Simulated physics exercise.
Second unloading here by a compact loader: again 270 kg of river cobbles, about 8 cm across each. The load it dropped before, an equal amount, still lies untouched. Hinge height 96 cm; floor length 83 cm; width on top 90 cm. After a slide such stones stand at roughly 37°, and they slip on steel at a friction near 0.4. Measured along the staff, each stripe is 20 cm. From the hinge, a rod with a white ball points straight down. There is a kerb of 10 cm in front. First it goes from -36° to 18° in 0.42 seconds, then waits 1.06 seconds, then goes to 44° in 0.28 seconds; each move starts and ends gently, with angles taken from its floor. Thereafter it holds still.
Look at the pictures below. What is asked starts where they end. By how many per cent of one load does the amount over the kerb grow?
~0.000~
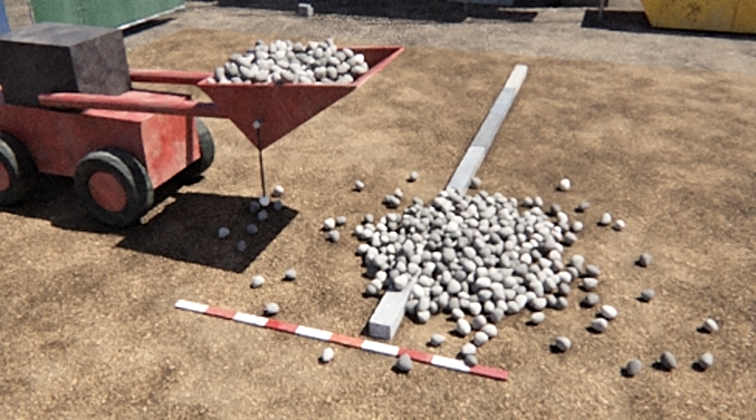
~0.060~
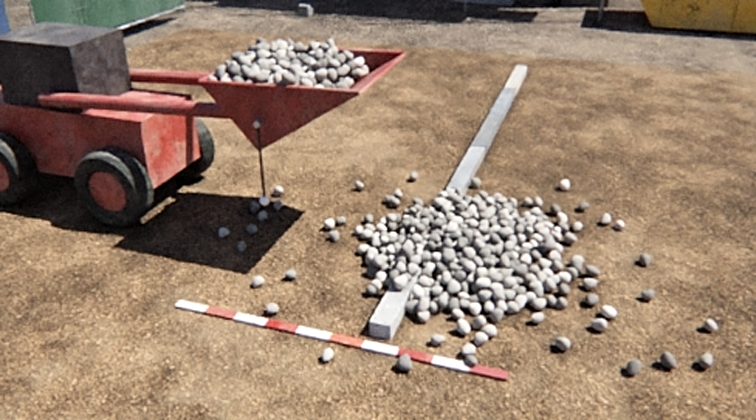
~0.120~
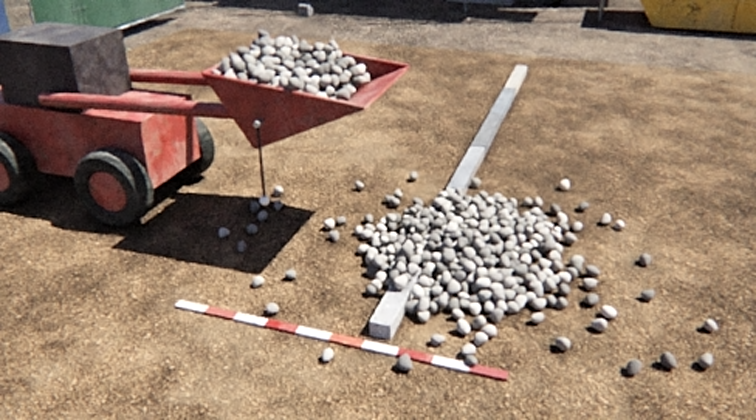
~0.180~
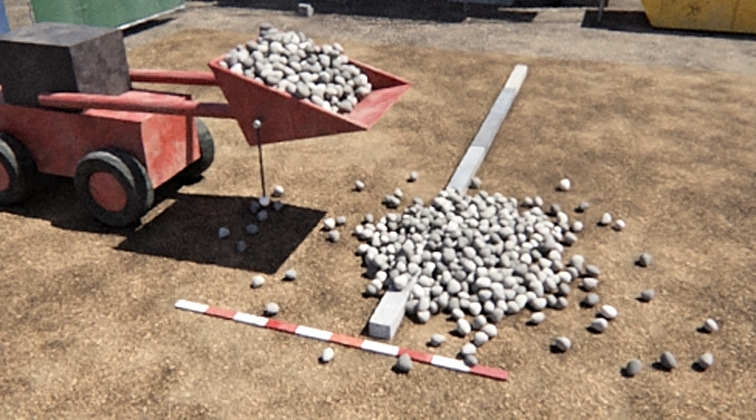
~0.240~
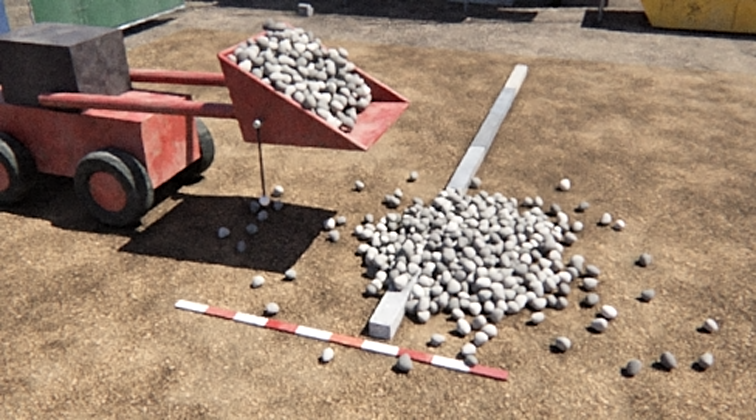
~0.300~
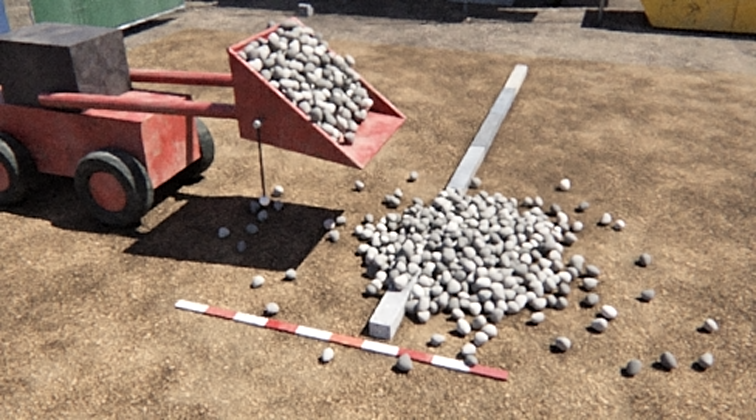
It grows by about 21 per cent of one load.
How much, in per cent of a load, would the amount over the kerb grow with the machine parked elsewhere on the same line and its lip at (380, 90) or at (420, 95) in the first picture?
First place: Roughly 40 %; second place: Roughly 70 %.
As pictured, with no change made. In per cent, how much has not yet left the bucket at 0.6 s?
Close to 100 in a hundred is still held.
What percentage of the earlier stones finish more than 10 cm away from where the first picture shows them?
Estimate: 5 %, roughly.
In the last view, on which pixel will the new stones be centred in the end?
Middle: Approx. (400, 225) px.
After 0.4 s the floor is at 18°; in per cent of one load, 100 in the bucket, 27 on this side of the kerb, 75 over the kerb; the foremost stones are at (653, 308).
After 0.6 s the floor is at 18°; in per cent of one load, 98 in the bucket, 29 on this side of the kerb, 75 over the kerb; the foremost stones are at (653, 308).
After 2.2 s the floor is at 44°; in per cent of one load, 0 in the bucket, 106 on this side of the kerb, 97 over the kerb; the foremost stones are at (653, 308).
After 4.7 s the floor is at 44°; in per cent of one load, 0 in the bucket, 106 on this side of the kerb, 97 over the kerb; the foremost stones are at (653, 308). Net gain over the kerb, 21.
